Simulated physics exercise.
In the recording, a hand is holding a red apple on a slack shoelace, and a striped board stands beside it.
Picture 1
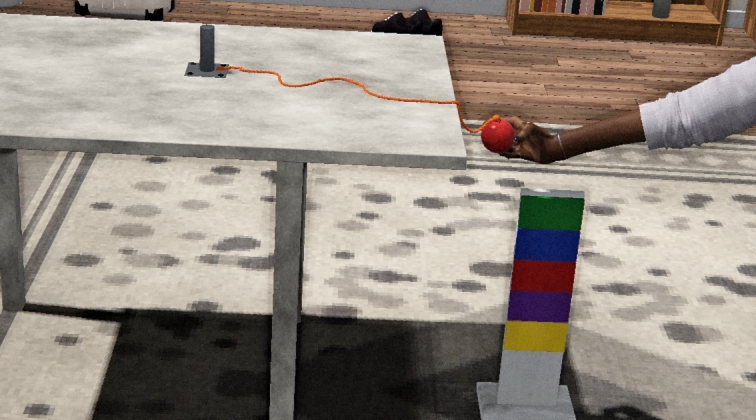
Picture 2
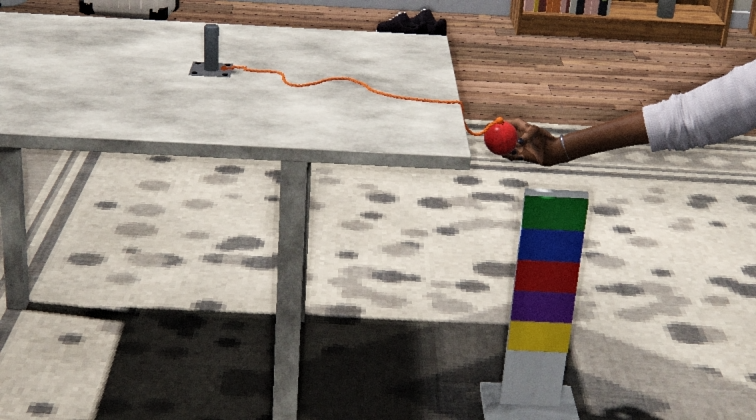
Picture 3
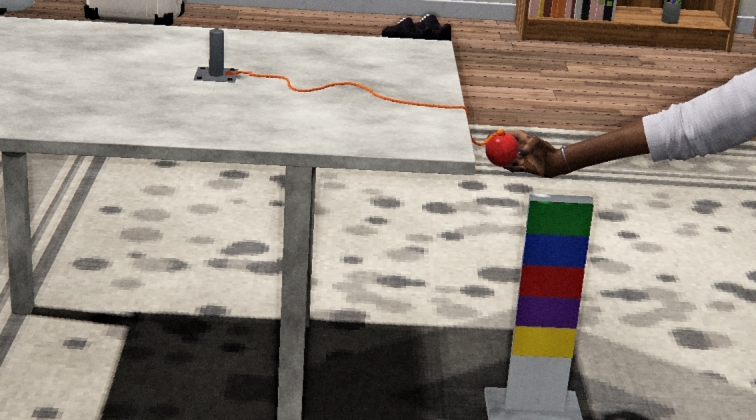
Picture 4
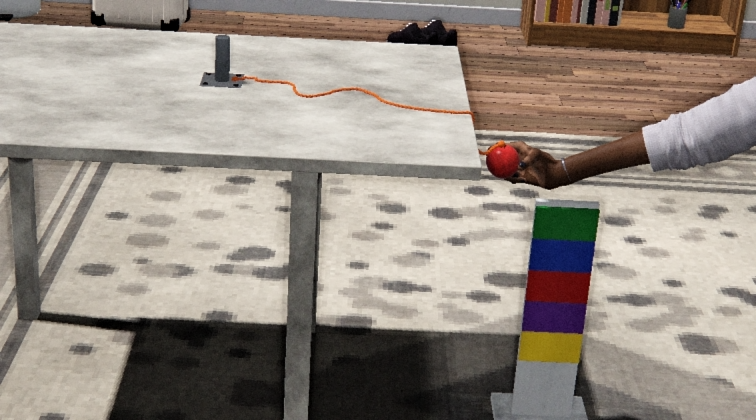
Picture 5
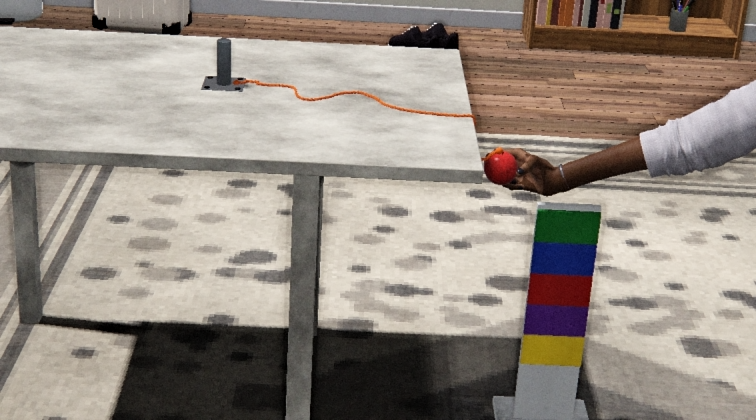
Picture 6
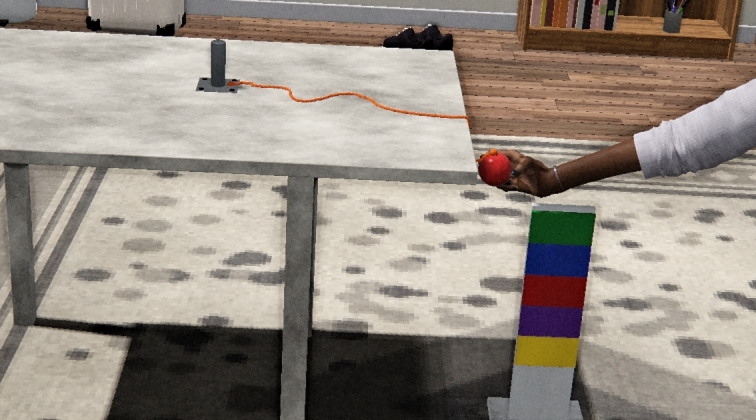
Beside a table and striped board, a hand slightly lowers a red object on a cord.
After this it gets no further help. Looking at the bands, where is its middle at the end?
Its middle is at the blue band.
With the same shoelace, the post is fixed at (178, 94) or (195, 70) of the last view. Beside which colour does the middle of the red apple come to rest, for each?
It comes out green the first time and green the second time.
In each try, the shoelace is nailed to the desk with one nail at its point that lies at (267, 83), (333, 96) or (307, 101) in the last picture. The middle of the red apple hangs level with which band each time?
Blue, green, green.
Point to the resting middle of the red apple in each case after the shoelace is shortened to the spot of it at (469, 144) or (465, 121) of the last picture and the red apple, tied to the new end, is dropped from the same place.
Estimated pixels: (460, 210) then (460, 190).
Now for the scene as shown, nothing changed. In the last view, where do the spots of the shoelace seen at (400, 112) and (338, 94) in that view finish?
In that view they sit near (463, 111) and near (382, 101).
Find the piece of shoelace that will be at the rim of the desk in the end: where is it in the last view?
Close to (406, 113).
A little later, apple near (473, 240); level with blue.
Next, apple near (431, 240); level with blue.
Later still, apple near (456, 251); level with blue.
When it is over, apple near (458, 250); level with blue. Its centre hangs level with the blue band.
